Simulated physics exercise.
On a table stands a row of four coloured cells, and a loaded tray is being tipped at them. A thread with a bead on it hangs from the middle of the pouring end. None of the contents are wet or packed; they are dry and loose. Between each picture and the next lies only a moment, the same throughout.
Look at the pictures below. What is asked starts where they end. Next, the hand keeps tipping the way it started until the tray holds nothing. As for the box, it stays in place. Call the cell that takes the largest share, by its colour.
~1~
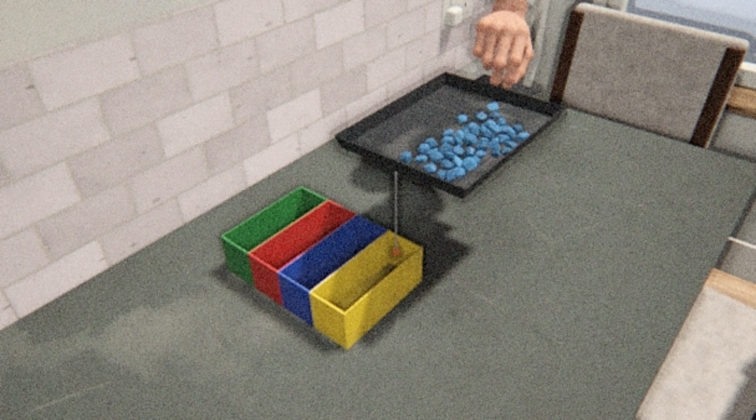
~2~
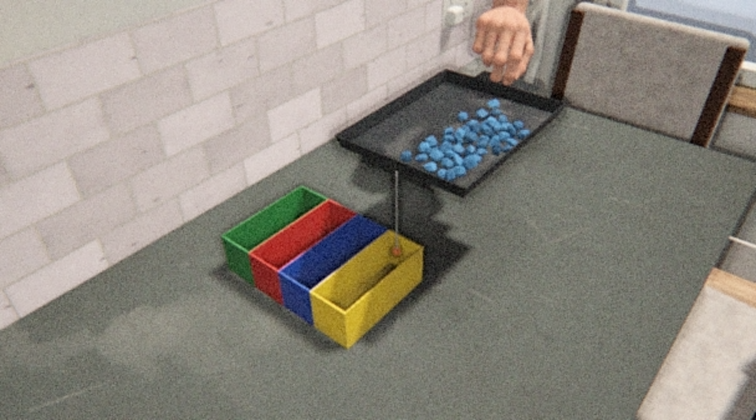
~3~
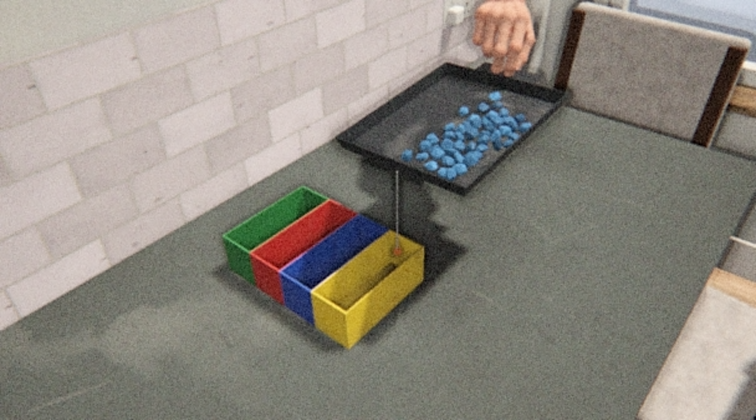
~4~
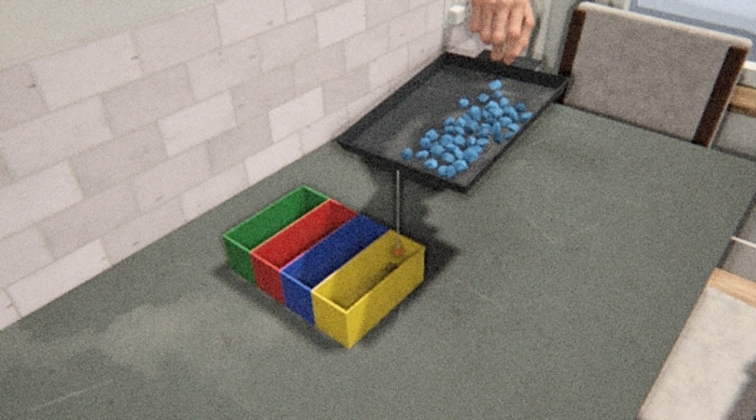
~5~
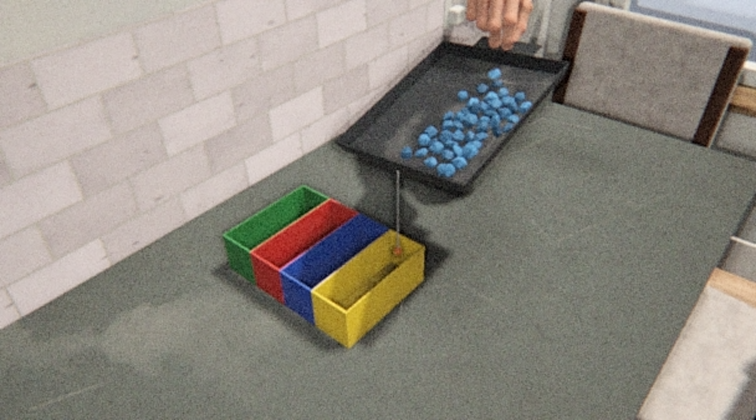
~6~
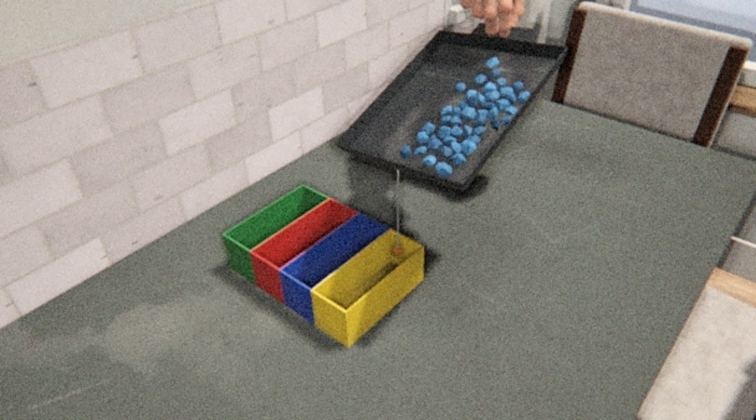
Most goes to the blue cell.
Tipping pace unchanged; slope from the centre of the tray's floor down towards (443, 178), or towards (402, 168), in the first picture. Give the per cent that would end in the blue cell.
You'd get 0 per cent the first time and 10 per cent the second time.
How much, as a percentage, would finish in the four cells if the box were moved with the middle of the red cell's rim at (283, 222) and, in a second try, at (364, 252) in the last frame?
The first yields 70 per cent and the second 100 per cent.
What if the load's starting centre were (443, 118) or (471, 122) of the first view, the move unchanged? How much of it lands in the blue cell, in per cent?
You'd get near 60 percent first and near 50 percent next.
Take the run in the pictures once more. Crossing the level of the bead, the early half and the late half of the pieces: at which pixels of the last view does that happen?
Initially about (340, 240); subsequently about (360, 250).
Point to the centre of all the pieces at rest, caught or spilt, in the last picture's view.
Close to (349, 279) in the last picture.
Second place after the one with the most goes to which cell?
The cell in yellow.
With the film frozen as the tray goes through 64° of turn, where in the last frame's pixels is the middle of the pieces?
Near (385, 153).
Soon, tray tipped steeply; nearly all on the tray; a stray few falling or outside the box.
A while on, tray tipped past a quarter turn; a small part on the tray; about a third in the blue cell; about a quarter in the yellow cell; a stray few in the red cell; about a quarter falling or outside the box.
Towards the end, tray tipped past a quarter turn; about half in the blue cell; about a third in the yellow cell; a stray few in the red cell; a small part falling or outside the box.
Finally, tray tipped past a quarter turn; about half in the blue cell; about a third in the yellow cell; a stray few in the red cell; none in the green cell; a small part outside the box.
